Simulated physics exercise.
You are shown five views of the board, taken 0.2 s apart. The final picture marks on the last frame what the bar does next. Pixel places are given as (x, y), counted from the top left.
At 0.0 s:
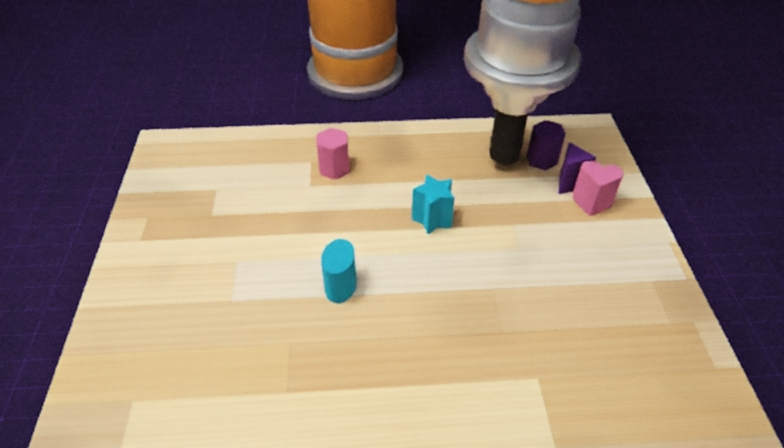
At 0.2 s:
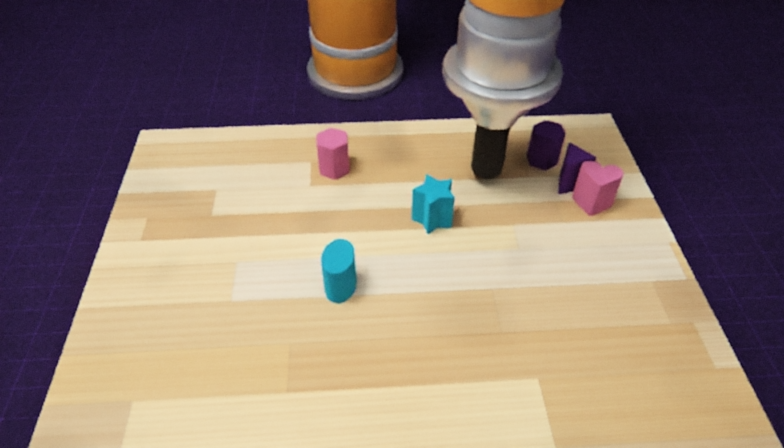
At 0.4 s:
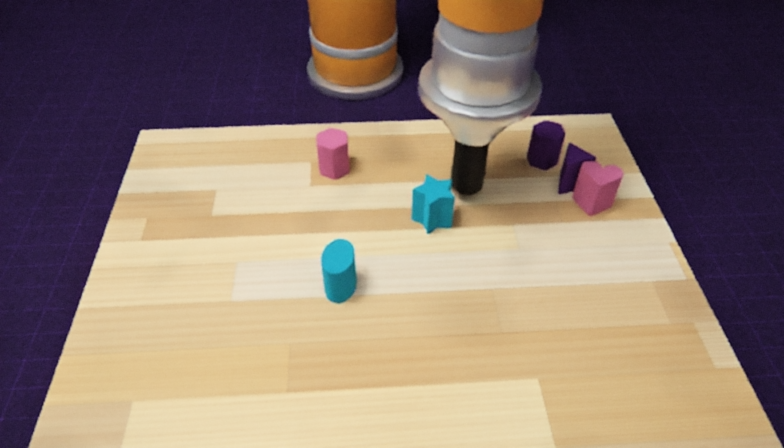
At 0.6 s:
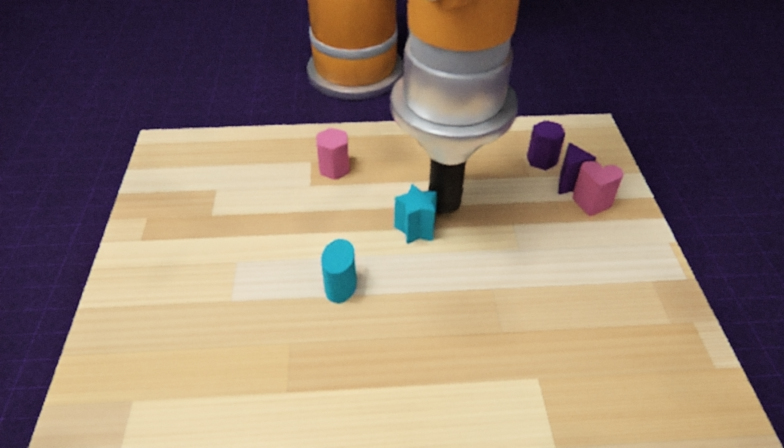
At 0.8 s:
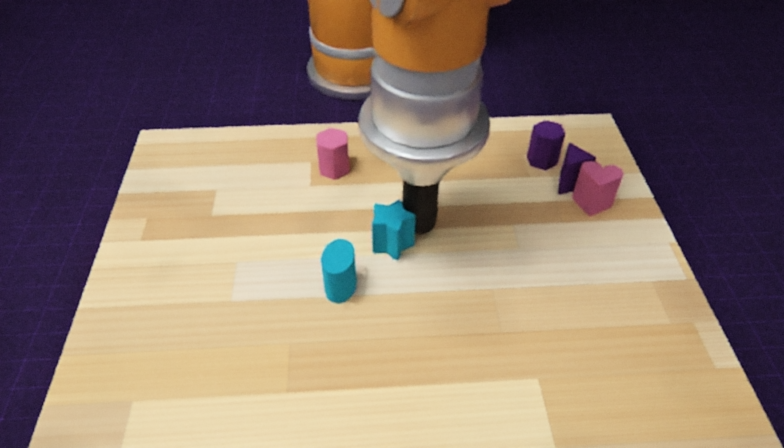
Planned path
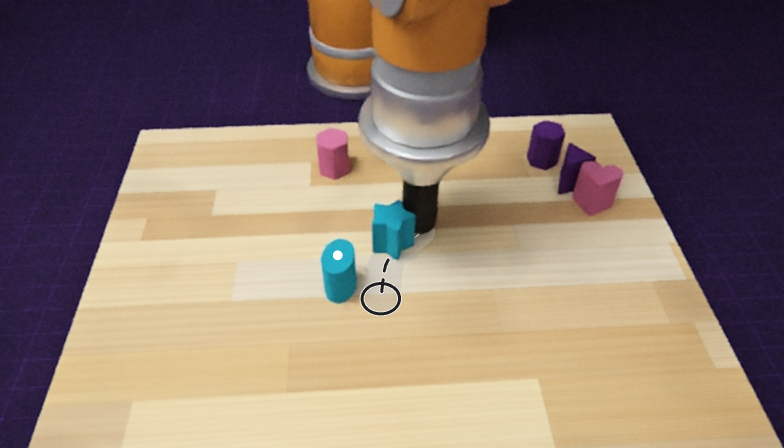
To begin with, a robot arm's dark bar stands near the purple and pink blocks at the upper right of a wooden board. The bar moves left and toward the viewer until it meets the turquoise star, then pushes the star down and left, closer to the turquoise elliptical block, which stays still.
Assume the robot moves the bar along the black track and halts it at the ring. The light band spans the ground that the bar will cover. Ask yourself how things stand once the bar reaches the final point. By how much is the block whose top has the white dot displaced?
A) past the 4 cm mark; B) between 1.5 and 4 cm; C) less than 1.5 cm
The answer is B.
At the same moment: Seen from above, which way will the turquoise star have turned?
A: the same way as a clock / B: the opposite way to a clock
A
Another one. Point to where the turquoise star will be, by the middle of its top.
It will likely be found at (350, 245).
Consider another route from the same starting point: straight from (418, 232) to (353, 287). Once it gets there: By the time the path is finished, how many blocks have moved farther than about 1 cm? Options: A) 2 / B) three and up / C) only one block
Choice A: 2.
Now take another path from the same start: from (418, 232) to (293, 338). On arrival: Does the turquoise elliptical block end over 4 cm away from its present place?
In short: Yes.
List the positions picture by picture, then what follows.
The first picture shows bar tip (504, 156); block tops, turquoise elliptical block (338, 255); turquoise star (435, 188).
The second picture shows bar (486, 169); blocks unchanged.
The third picture shows bar (467, 185); blocks unchanged.
The fourth picture shows bar (444, 203); turquoise star (417, 199).
The fifth picture shows bar (419, 223); turquoise elliptical block (338, 255); turquoise star (392, 214).
Path on the board, from (418, 232) by way of (398, 250) and (384, 272) to (381, 298); the dot is on the turquoise elliptical block.
The first path, step by step. Halfway along, bar (388, 250); turquoise elliptical block (333, 259), turned 20° anticlockwise; turquoise star (354, 235), turned 20° clockwise.
At the end, bar (381, 289); turquoise elliptical block (315, 264), turned 25° anticlockwise; turquoise star (350, 245), turned 60° clockwise.
